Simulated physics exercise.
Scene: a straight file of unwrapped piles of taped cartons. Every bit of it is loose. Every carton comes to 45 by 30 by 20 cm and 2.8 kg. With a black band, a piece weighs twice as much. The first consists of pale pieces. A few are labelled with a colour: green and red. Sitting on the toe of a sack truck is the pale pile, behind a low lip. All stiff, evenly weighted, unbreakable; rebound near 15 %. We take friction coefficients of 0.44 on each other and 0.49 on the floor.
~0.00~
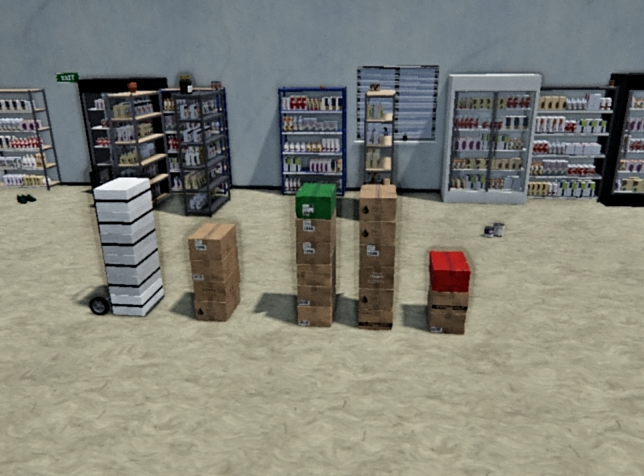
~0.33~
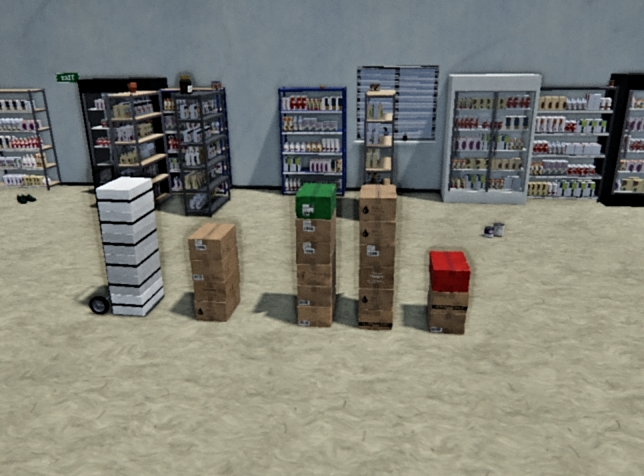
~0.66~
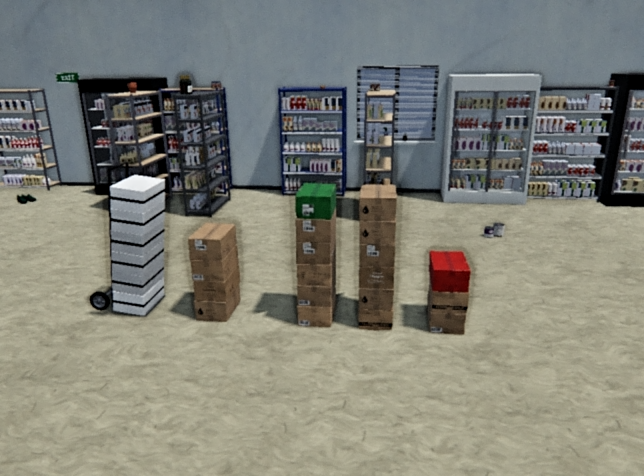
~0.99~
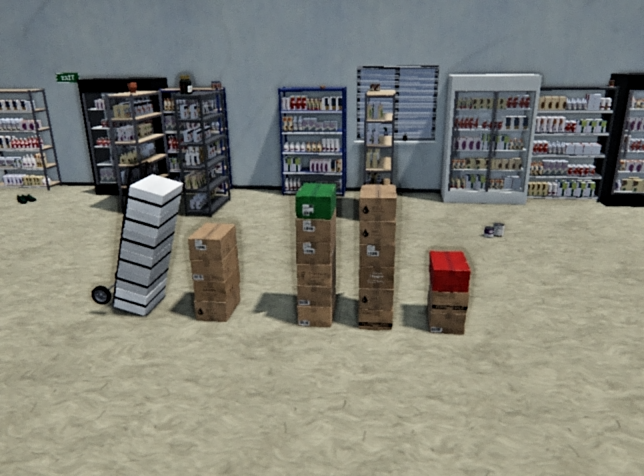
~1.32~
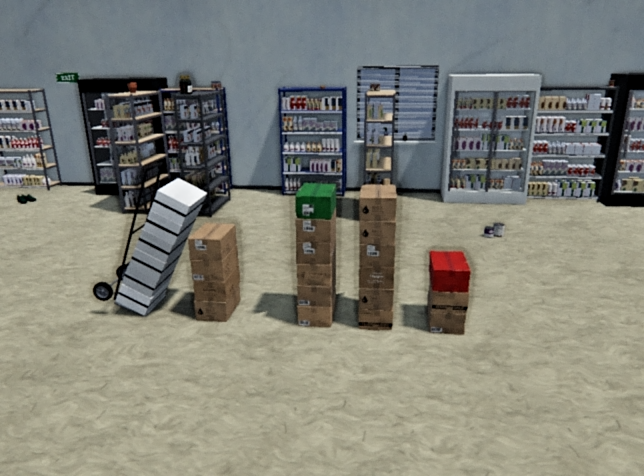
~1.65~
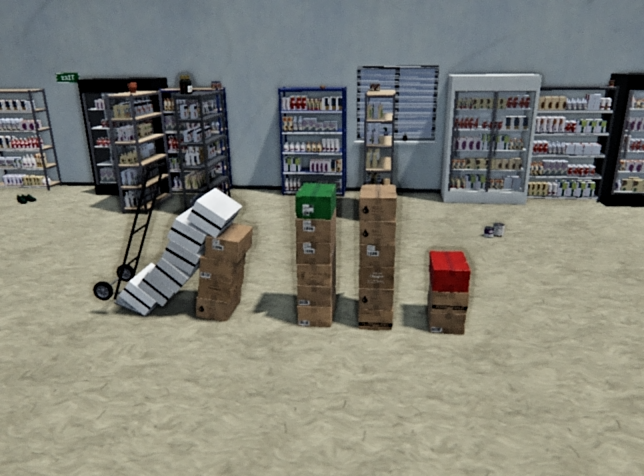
In the video, a hand truck holding a stack of white boxes at the left tips forward to the right, and the boxes slide apart and lean onto a short brown stack while the other stacks stay still.
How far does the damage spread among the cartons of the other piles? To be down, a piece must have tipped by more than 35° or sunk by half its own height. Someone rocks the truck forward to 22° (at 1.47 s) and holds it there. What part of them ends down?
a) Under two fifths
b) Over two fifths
a.
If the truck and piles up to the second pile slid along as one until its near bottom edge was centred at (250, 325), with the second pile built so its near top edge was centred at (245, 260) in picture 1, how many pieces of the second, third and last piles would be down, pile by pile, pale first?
In that case second 0, third 0, last 0.
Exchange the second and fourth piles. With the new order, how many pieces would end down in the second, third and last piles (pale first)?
Count of fallen pieces - second: 6; third: 5; last: 2.
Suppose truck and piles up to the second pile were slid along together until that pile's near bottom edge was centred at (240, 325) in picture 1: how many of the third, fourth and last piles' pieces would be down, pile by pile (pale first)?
Pile by pile, you'd see third at 5, fourth at 6 and last at 3 down.
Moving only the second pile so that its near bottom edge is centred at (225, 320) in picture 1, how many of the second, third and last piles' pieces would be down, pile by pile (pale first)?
The second pile ends with 3 down, the third with 0, the last with 0.
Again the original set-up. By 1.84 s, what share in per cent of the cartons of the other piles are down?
0 per cent.
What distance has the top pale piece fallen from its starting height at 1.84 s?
Roughly 20 cm.
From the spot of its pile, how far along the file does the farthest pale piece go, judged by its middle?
Something like 130 cm along the file.
Around 1.84 s, 6 of the pale pile down; none of the 19 other cartons down, 4 disturbed.
Around 2.14 s, 6 of the pale pile down; 3 of the 19 other cartons down; green carton displaced 28 mm.
Finally (3.2 s), 6 of the pale pile down; 3 of the 19 other cartons down; green carton tipped 12°; red carton unmoved. That is 16 per cent. Seen by the last camera, middles, green carton near (350, 202), red carton near (448, 271).
